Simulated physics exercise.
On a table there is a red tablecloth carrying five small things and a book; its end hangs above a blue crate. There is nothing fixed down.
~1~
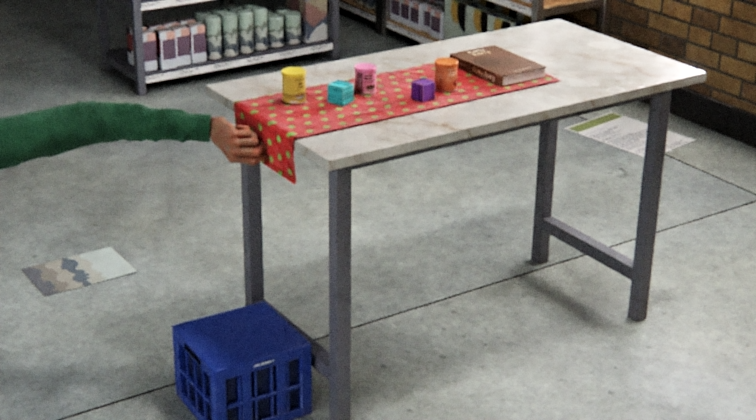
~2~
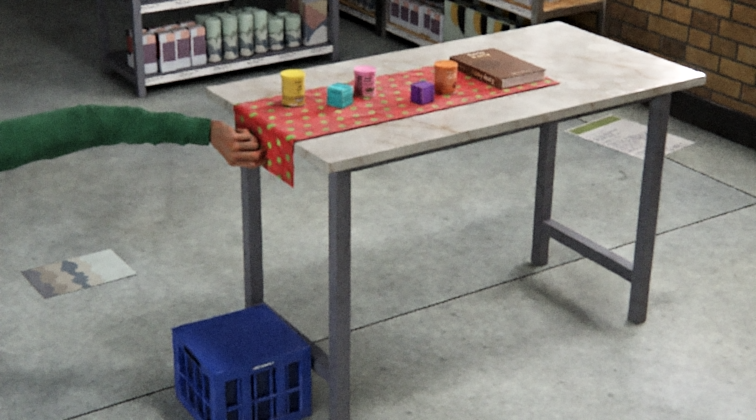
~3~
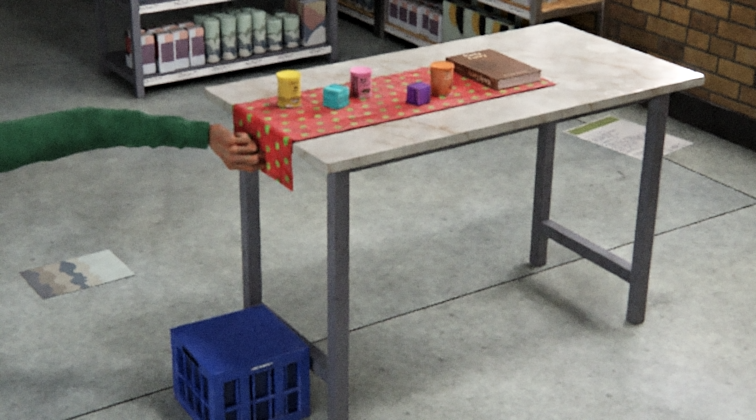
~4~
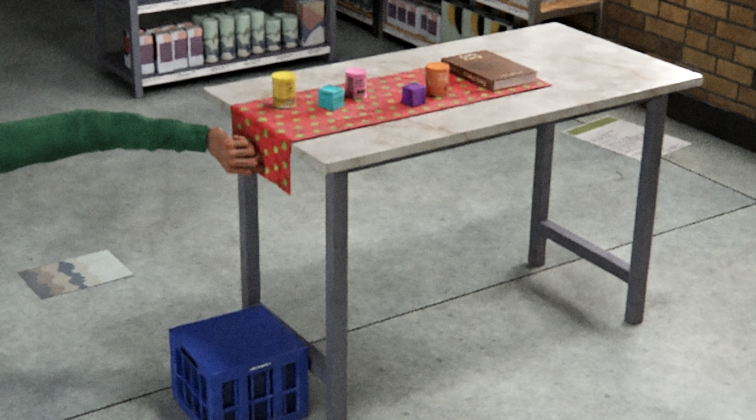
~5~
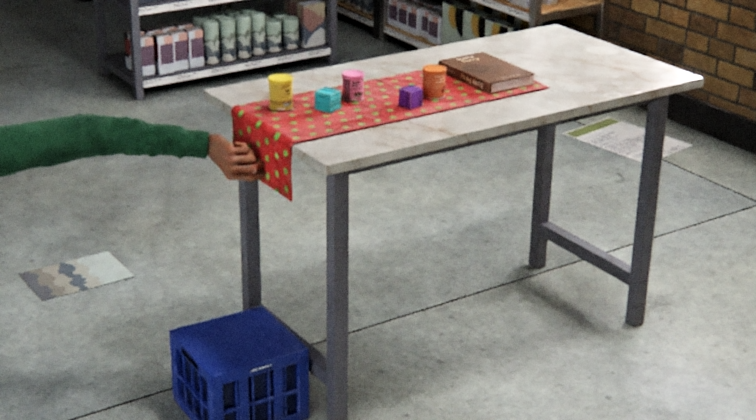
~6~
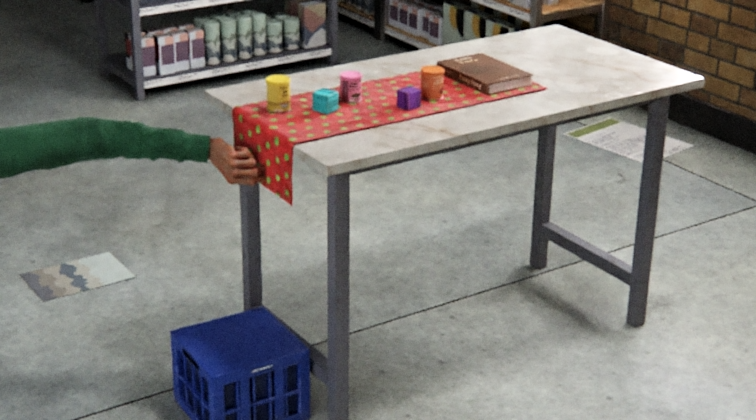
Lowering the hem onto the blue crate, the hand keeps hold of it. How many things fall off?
Four things are going to come down.
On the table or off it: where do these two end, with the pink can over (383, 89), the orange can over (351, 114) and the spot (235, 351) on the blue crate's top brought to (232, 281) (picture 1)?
The pink can does not fall, the orange can goes over.
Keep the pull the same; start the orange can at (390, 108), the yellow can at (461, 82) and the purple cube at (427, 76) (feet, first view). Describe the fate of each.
Orange can: Off. Yellow can: Still up. Purple cube: Still up.
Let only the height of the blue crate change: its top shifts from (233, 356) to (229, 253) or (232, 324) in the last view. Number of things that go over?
1 and 3.
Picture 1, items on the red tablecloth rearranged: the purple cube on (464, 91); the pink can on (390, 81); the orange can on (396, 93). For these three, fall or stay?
Purple cube: Stays. Pink can: Goes. Orange can: Goes.
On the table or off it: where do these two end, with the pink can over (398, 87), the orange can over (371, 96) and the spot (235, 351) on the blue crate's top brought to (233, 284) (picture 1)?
So the pink can stays there, and the orange can stays there.
Soon after, hem near (262, 263); yellow can and turquoise cube gone.
After that, hem on the crate; yellow can, turquoise cube, pink can and purple cube gone.
In the end, hem on the crate; yellow can, turquoise cube, pink can and purple cube gone. The count of fallen things is four.
